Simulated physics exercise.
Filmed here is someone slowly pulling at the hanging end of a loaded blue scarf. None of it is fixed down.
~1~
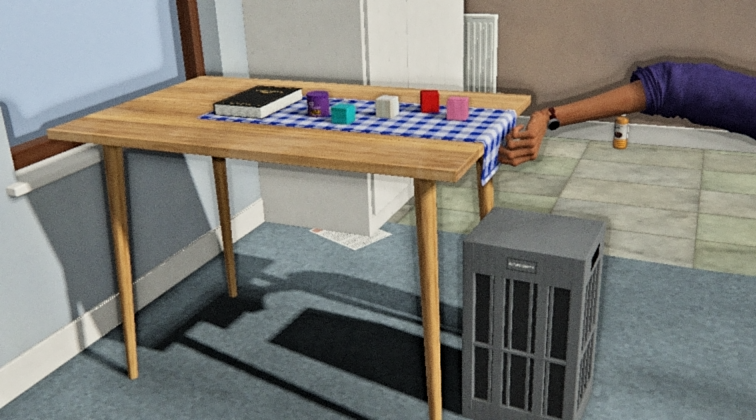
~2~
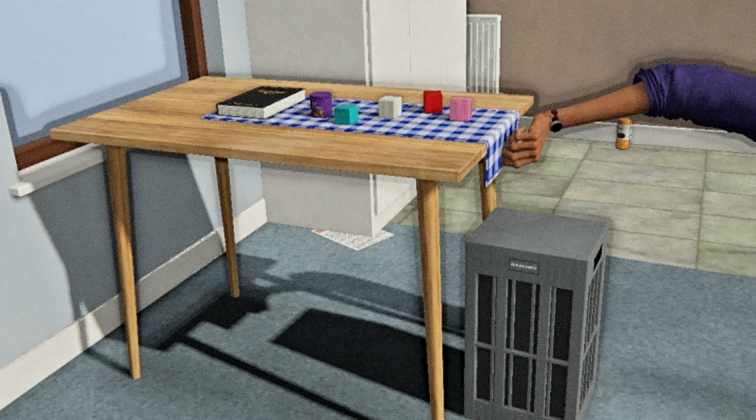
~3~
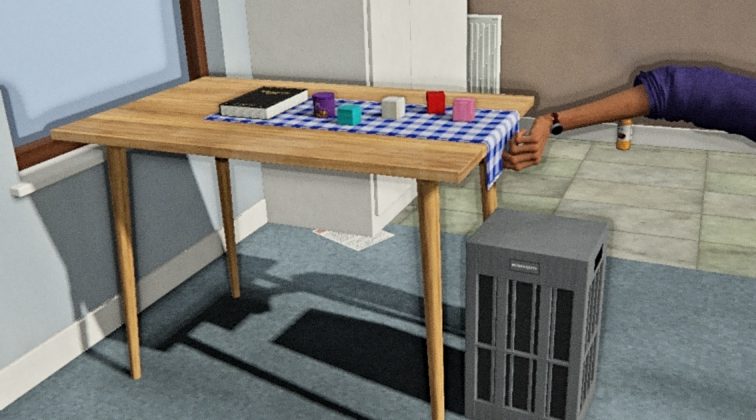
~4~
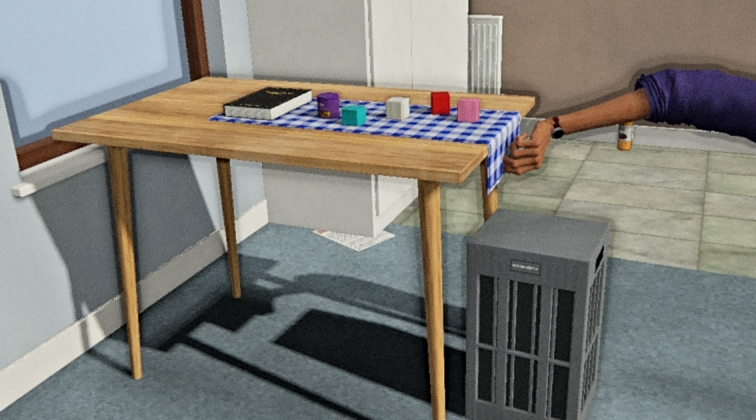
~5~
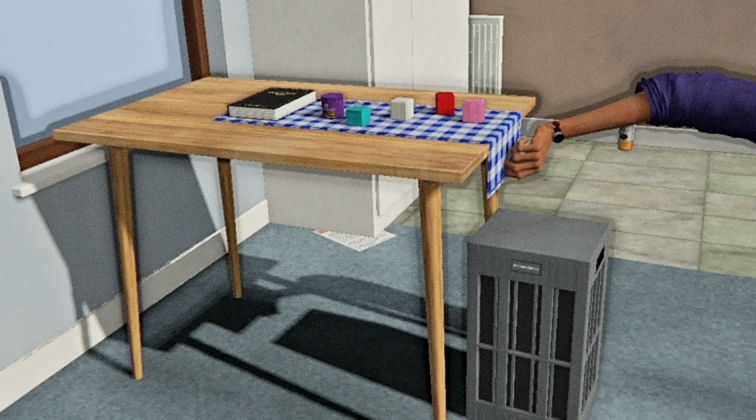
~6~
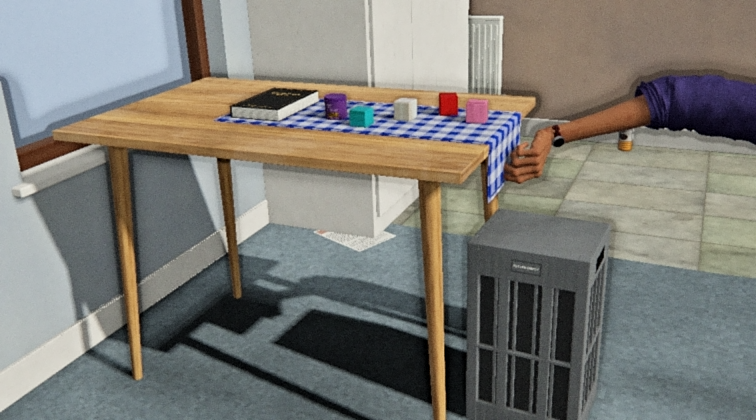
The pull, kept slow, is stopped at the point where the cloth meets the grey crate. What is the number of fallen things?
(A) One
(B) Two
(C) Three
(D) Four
One.
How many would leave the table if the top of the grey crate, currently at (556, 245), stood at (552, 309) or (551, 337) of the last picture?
We'd see 3, then 4.
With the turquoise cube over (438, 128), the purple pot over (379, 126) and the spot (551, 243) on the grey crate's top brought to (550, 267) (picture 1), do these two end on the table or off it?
Turquoise cube: Lost; purple pot: Safe.
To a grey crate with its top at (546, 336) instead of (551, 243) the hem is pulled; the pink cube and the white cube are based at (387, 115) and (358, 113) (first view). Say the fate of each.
The pink cube drops off, the white cube comes down.
A little later, hem near (505, 203); all still up.
Next, hem on the crate; pink cube gone.
When it is over, hem on the crate; pink cube gone. Over the edge go one.
